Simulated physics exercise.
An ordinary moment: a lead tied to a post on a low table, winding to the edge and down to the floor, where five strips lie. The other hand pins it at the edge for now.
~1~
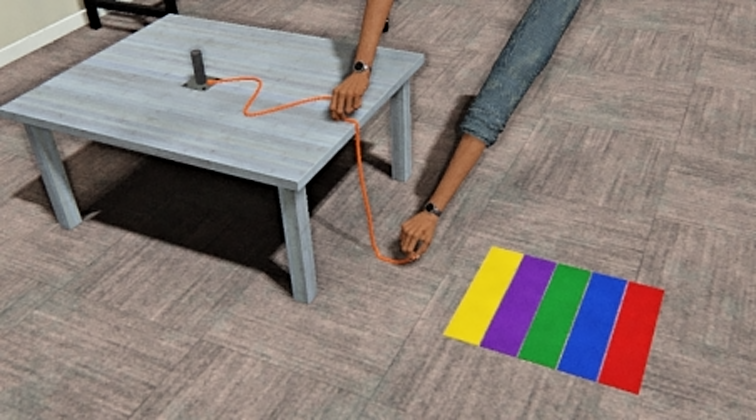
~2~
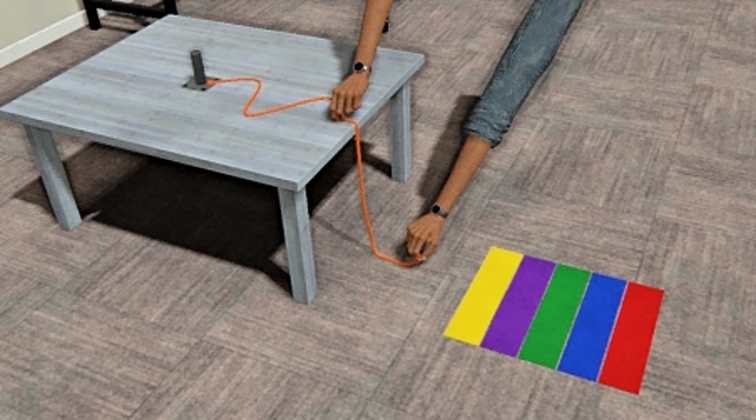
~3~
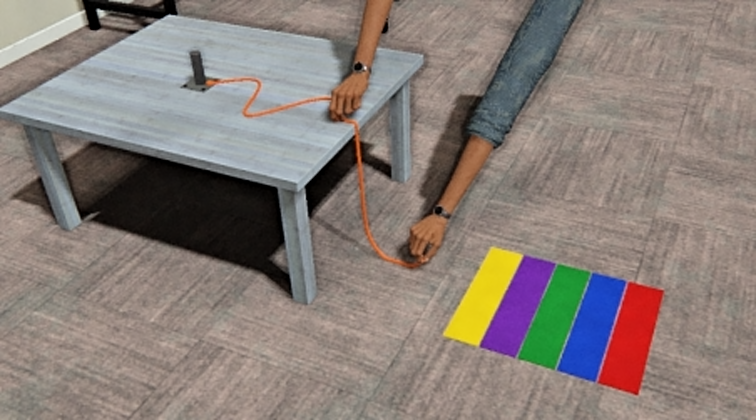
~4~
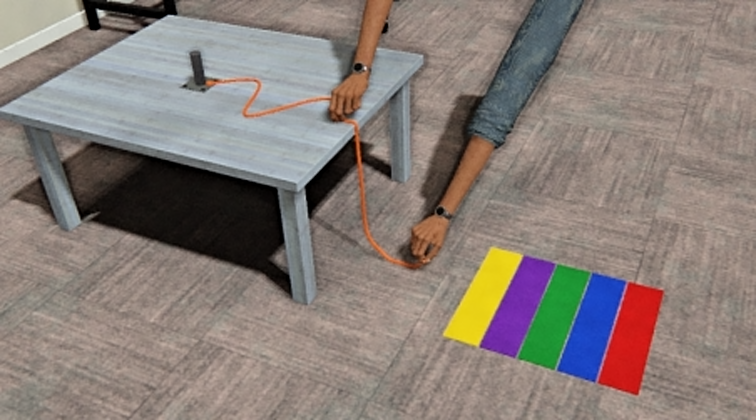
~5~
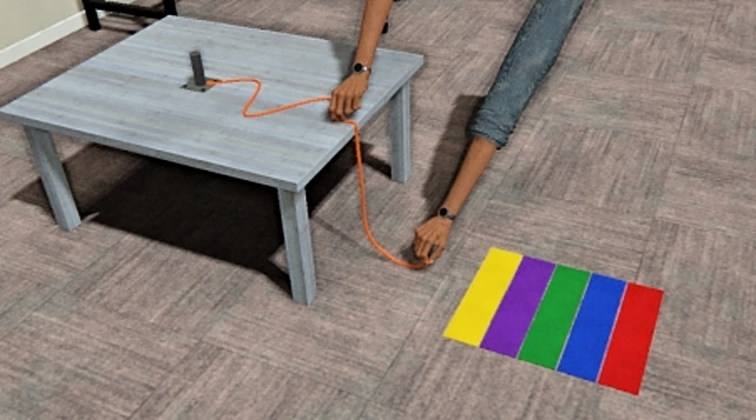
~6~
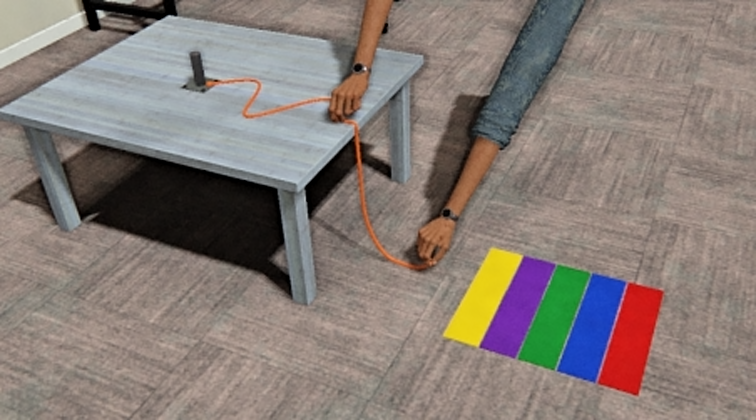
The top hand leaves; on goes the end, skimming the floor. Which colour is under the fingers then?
The end stops over the red strip.
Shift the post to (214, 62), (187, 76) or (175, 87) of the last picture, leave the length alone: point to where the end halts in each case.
About (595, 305), (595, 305) and (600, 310).
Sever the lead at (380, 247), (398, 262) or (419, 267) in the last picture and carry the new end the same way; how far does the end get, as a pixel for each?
The places are (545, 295), (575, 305) and (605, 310).
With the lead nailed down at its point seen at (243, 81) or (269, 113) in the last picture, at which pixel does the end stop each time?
Near (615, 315) and (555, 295).
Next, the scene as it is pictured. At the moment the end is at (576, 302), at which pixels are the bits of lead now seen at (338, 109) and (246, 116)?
The first at (380, 177), the second at (307, 114).
Soon after, end near (576, 302); over green.
Then, end near (610, 311); over blue.
At full stretch, end near (631, 317); over red. It gets as far as the red strip.
